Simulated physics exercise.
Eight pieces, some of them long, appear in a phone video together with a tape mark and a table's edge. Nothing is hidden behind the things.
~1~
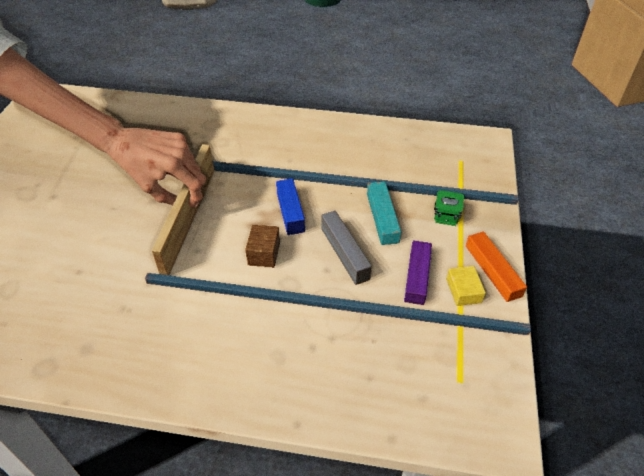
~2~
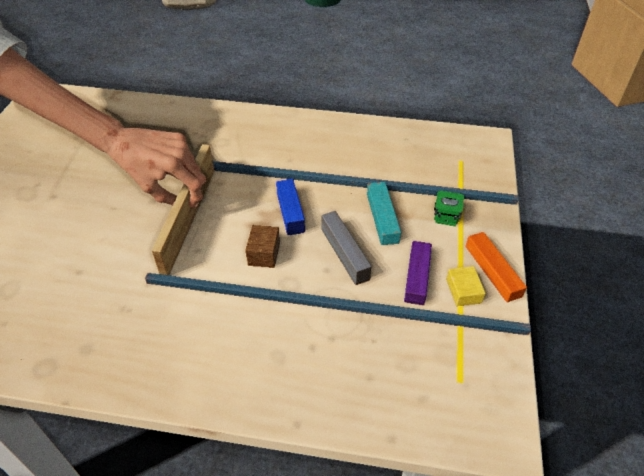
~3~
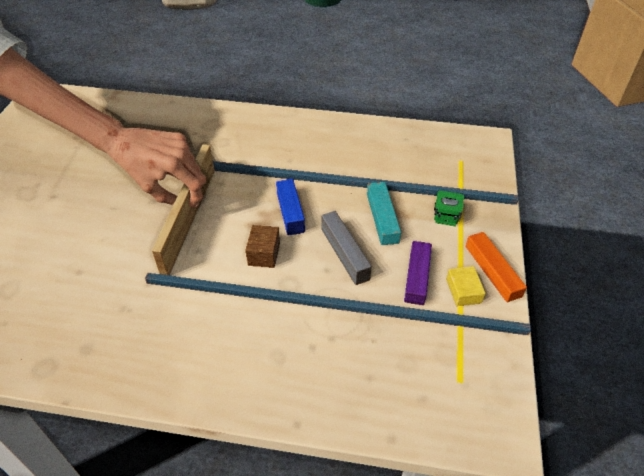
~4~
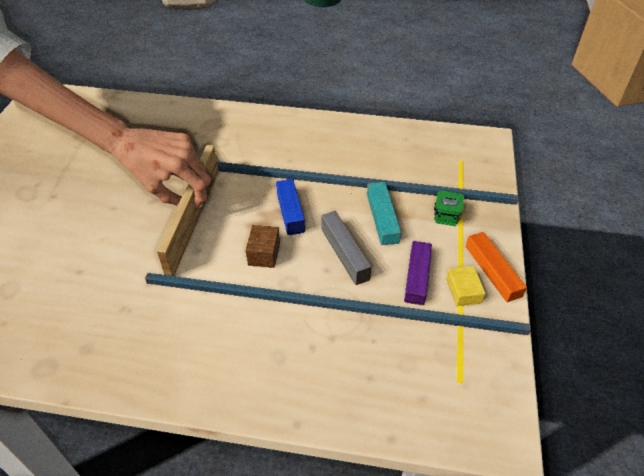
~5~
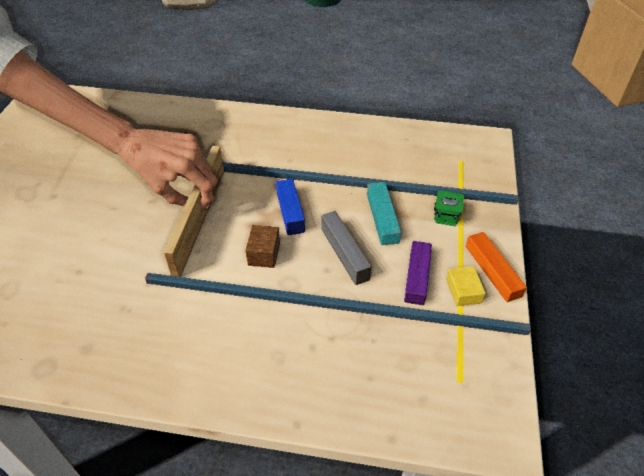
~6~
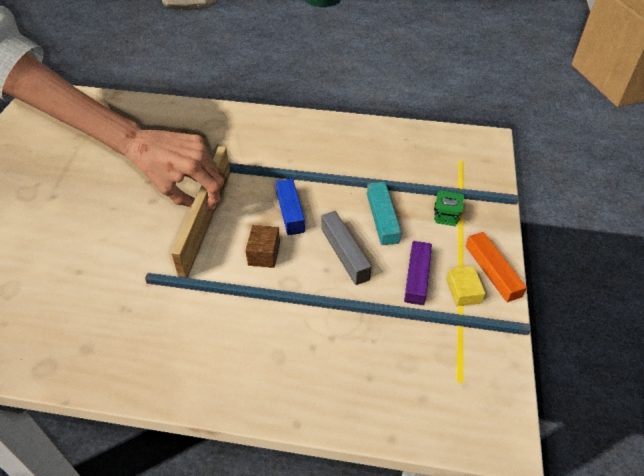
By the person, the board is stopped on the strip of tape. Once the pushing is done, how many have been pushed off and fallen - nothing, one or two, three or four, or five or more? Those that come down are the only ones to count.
By then one or two have fallen.
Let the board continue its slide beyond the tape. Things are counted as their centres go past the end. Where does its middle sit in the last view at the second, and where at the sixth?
Its middle is around (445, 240) and later (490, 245).
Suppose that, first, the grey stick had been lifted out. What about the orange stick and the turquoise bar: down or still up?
The orange stick goes over; the turquoise bar survives.
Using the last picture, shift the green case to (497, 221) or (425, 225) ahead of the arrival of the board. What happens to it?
First spot: It remains in place; second spot: It remains in place.
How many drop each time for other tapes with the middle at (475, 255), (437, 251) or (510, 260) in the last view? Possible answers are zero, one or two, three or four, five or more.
Taking them in turn, either three or four; zero; more than four.
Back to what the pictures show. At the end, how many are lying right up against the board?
It touches 2.
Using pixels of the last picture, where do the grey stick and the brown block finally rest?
(499, 265) and (476, 274).
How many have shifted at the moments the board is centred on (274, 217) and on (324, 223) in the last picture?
So far 2, and 3 at the second.
Early on, none off yet; orange stick at rest near (495, 266); yellow block at rest near (465, 286); green case at rest near (448, 209).
Finally, the number that fall off is one or two; lost, yellow block and orange stick.
